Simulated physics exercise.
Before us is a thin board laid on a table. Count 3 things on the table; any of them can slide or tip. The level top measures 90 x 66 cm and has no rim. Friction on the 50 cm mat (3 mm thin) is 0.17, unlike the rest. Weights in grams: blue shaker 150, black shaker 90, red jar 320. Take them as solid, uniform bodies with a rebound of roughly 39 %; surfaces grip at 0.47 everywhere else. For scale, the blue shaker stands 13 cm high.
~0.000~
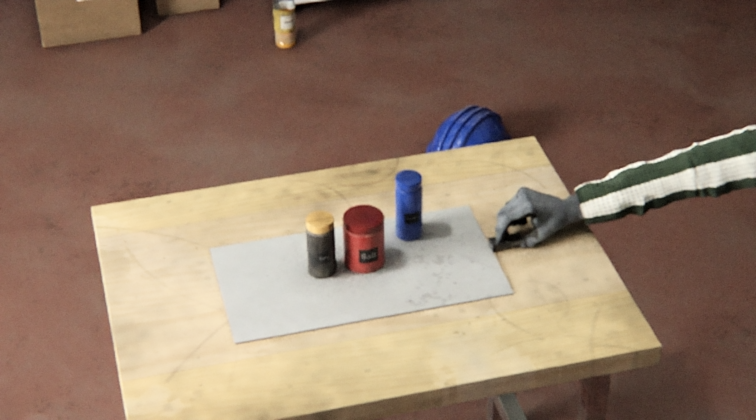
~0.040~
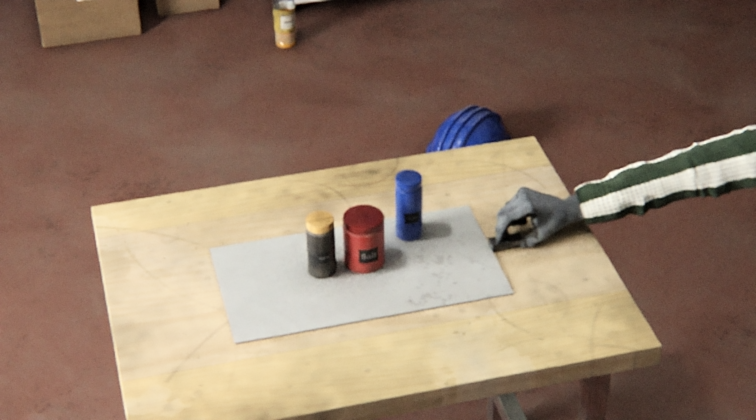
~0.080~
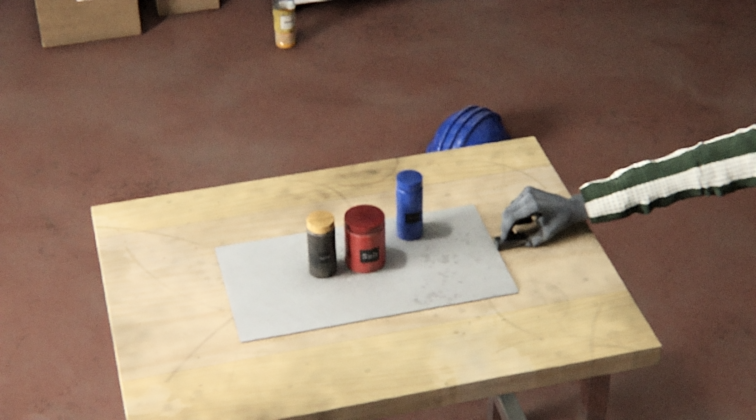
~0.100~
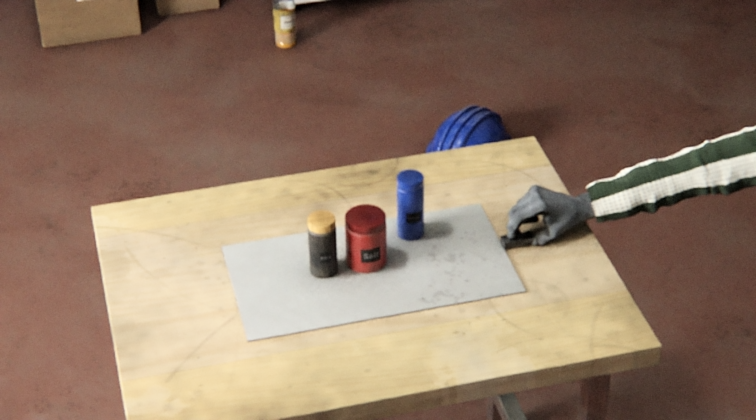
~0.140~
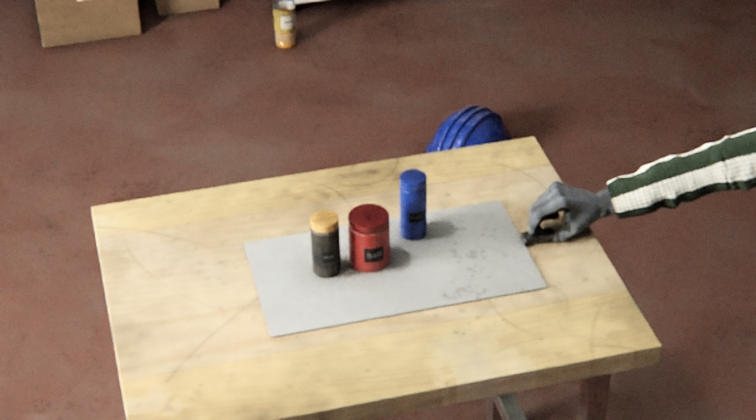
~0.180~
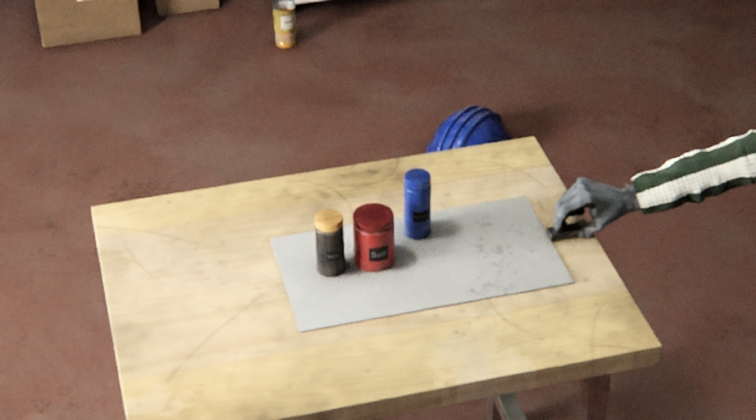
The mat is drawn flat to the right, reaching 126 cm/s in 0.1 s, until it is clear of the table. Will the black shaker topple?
The black shaker is still upright.
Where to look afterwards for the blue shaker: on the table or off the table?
The blue shaker ends off the table.
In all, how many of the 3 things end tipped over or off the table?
That comes to 1.
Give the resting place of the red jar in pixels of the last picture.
Near (456, 225).
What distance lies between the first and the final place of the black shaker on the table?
About 7 cm.
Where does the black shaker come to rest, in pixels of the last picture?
Around (358, 240).
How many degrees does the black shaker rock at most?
About 10°.
Around 0.38 s, mat pulled 37 cm; black shaker at 7° to upright near (362, 238); red jar shifted 10 cm; blue shaker shifted 10 cm.
Around 0.68 s, mat pulled 74 cm; black shaker shifted 7 cm near (357, 240); blue shaker at 9° to upright; red jar shifted 17 cm.
Around 0.98 s, mat pulled 92 cm; blue shaker now off the table; black shaker shifted 7 cm near (359, 239); red jar shifted 17 cm.
Finally (1.3 s), off the table and tipped over, blue shaker; not toppled but over 6 cm from the start, black shaker and red jar. Final places as that camera would see them, black shaker near (358, 240).
